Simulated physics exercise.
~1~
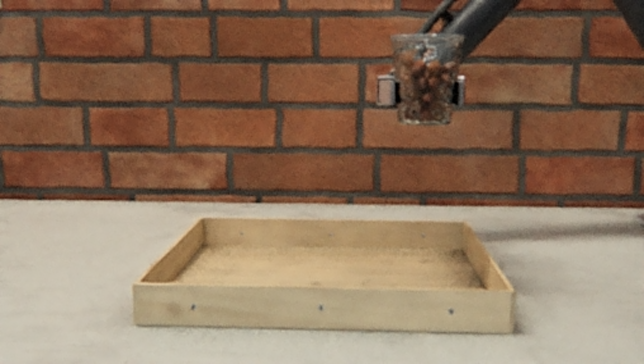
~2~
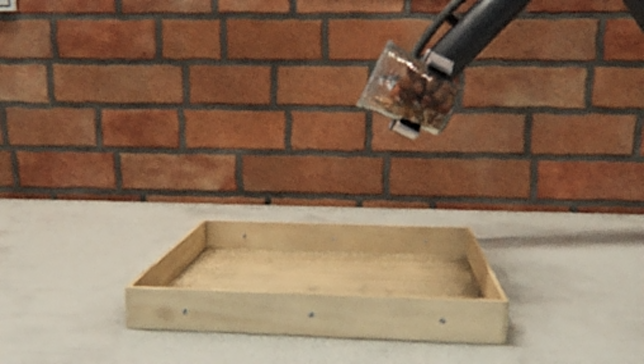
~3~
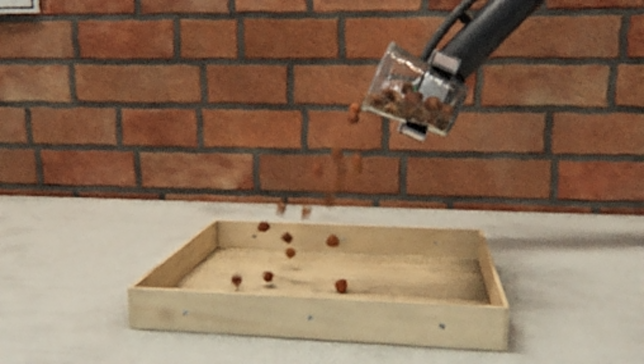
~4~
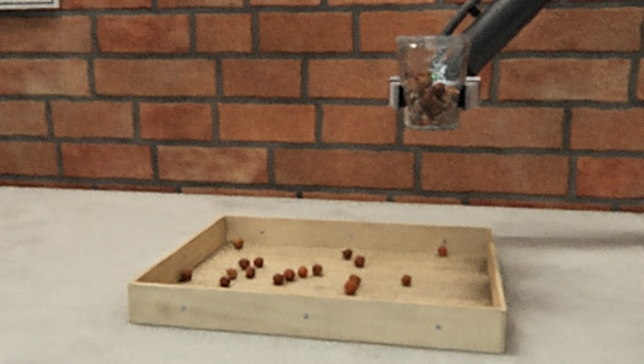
Above a shallow wooden tray set before a red brick wall, a robot arm tipped a clear cup of hazelnuts to the left, scattering some into the tray, then turned it upright again with plenty of nuts still inside.
